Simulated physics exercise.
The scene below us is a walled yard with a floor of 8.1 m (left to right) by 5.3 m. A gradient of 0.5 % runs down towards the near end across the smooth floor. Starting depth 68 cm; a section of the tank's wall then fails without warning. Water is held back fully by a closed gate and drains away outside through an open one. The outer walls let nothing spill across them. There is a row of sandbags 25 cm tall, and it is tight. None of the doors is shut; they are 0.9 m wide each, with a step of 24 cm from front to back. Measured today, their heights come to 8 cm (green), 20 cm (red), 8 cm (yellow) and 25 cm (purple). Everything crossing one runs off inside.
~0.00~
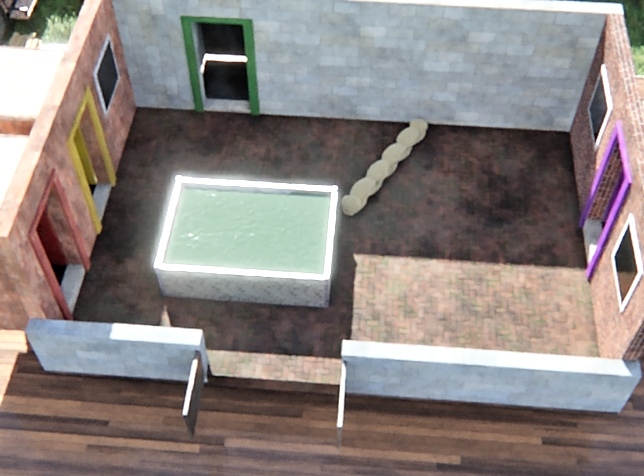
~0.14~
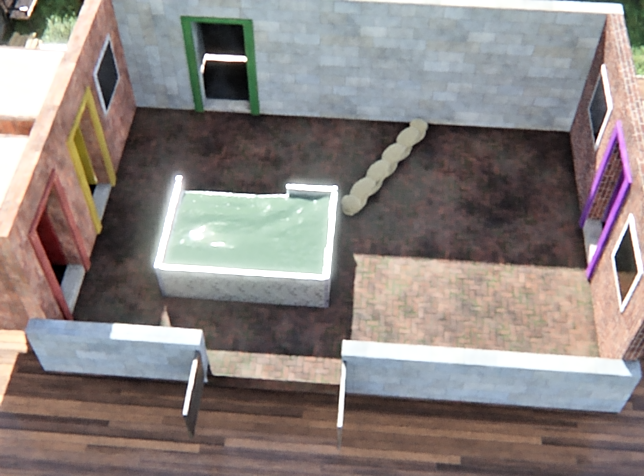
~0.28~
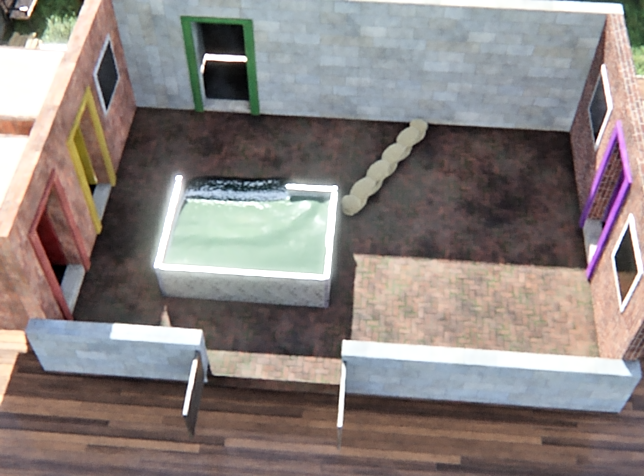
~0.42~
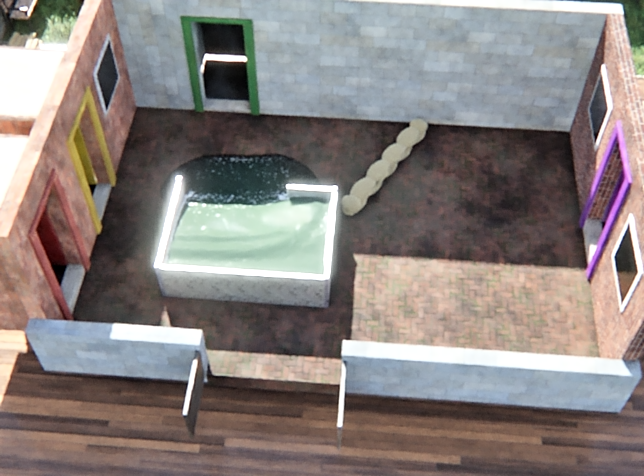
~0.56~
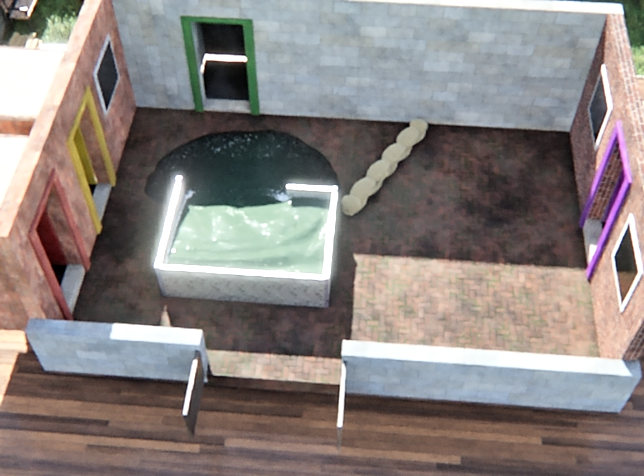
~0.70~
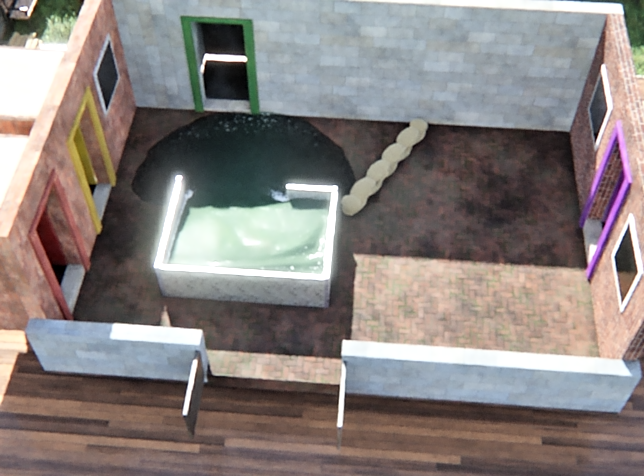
Water pouring through a gap in the far side of a pale tank, spreading in a dark pool to the green door.
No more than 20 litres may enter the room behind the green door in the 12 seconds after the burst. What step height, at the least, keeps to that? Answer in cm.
I would say about 34 cm.
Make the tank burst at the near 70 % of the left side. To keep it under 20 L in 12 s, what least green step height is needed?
Close to 7.5 cm at the least.
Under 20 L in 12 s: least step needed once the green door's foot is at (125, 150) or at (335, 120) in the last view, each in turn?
Roughly 24 cm, then roughly 18 cm.
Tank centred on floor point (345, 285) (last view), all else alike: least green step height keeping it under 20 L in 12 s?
18 cm, give or take.
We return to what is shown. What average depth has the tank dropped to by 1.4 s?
About 39 cm.
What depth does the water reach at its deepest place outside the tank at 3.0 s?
Max depth: Around 30 cm.
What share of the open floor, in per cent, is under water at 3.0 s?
Wet share: Near 35 %.
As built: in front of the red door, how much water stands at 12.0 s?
Some 10.0 cm.
After 1.4 s water covers 25 % of the floor, deepest (40 cm) near (260, 116); 18 cm at the green door, 98 litres in over its 8 cm step.
After 3.0 s water covers 35 % of the floor, deepest (30 cm) near (228, 128); 26 cm at the green door, 383 litres in over its 8 cm step.
After 12.0 s water covers 70 % of the floor, deepest (12 cm) near (62, 349); 6 cm at the green door, 560 litres in over its 8 cm step.
At the green door as built, the water arrived by 0.7 s and peaked near 32 cm at 2.0 s.
Run again over the same 12 s with other heights there, 48 litres in over 30 cm, 2 litres over 40.5 cm. The limit of 20 litres is kept from about 34 cm up.
